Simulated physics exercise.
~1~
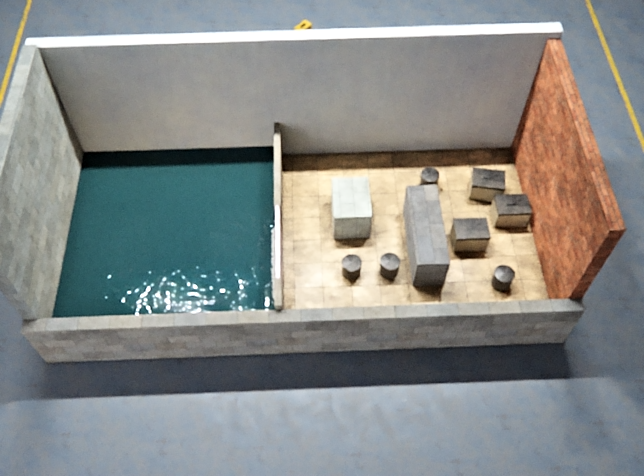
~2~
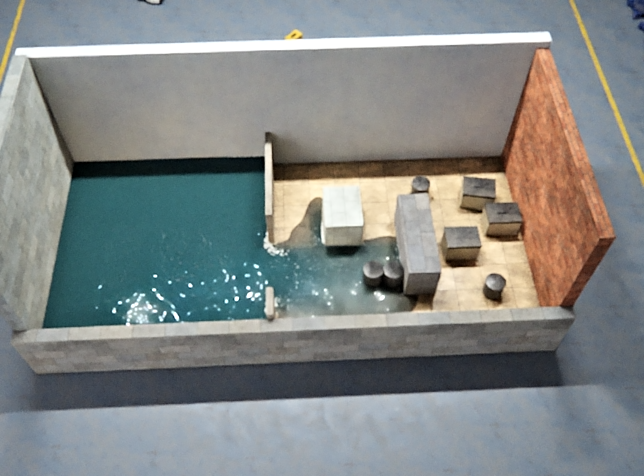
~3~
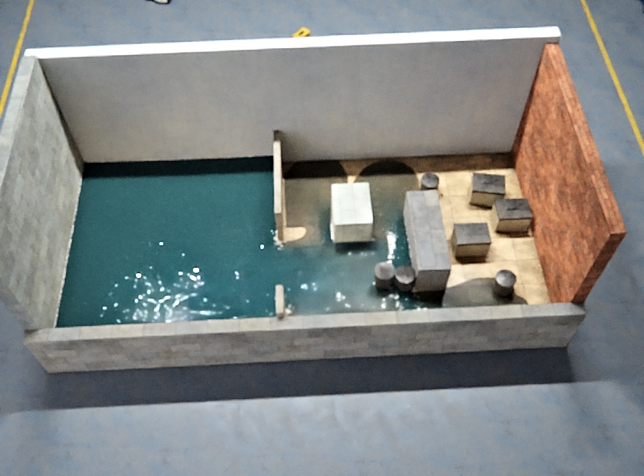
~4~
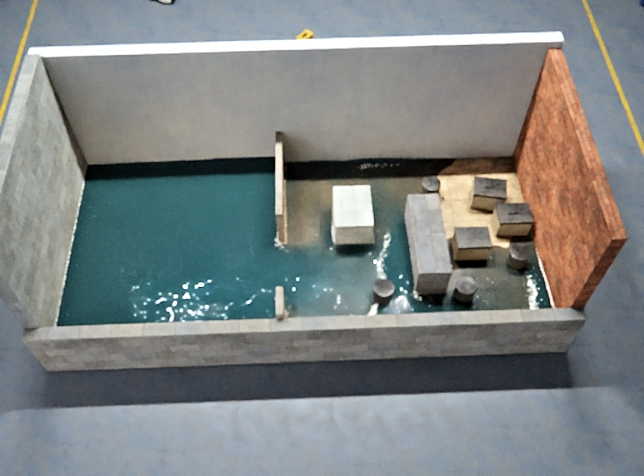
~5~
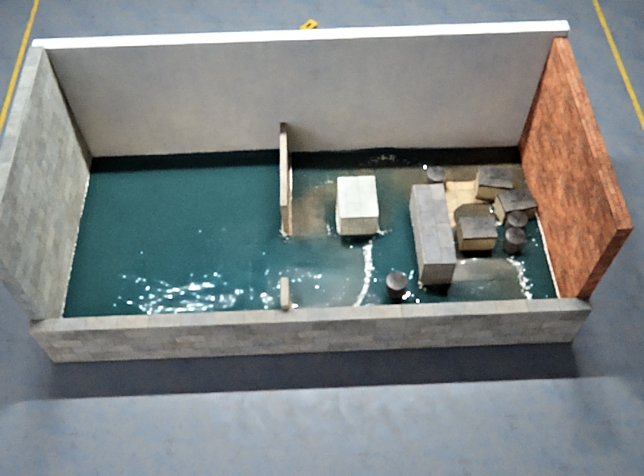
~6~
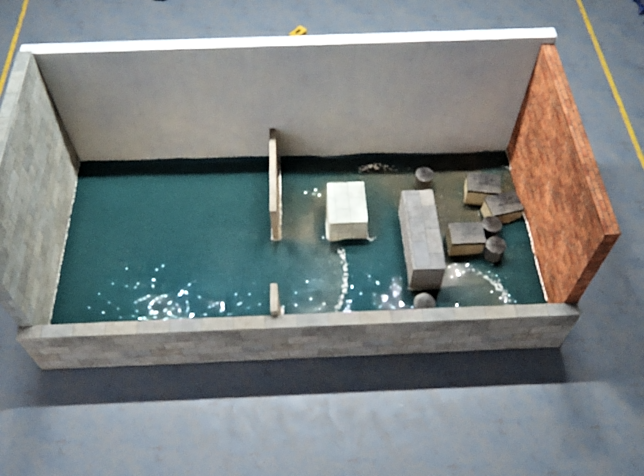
In a walled store with an inner room, water held on the left pours through a gap in the partition and spreads right across the tiled floor, pushing several small round pails rightward among the chests, until it covers nearly the whole floor with some items afloat.
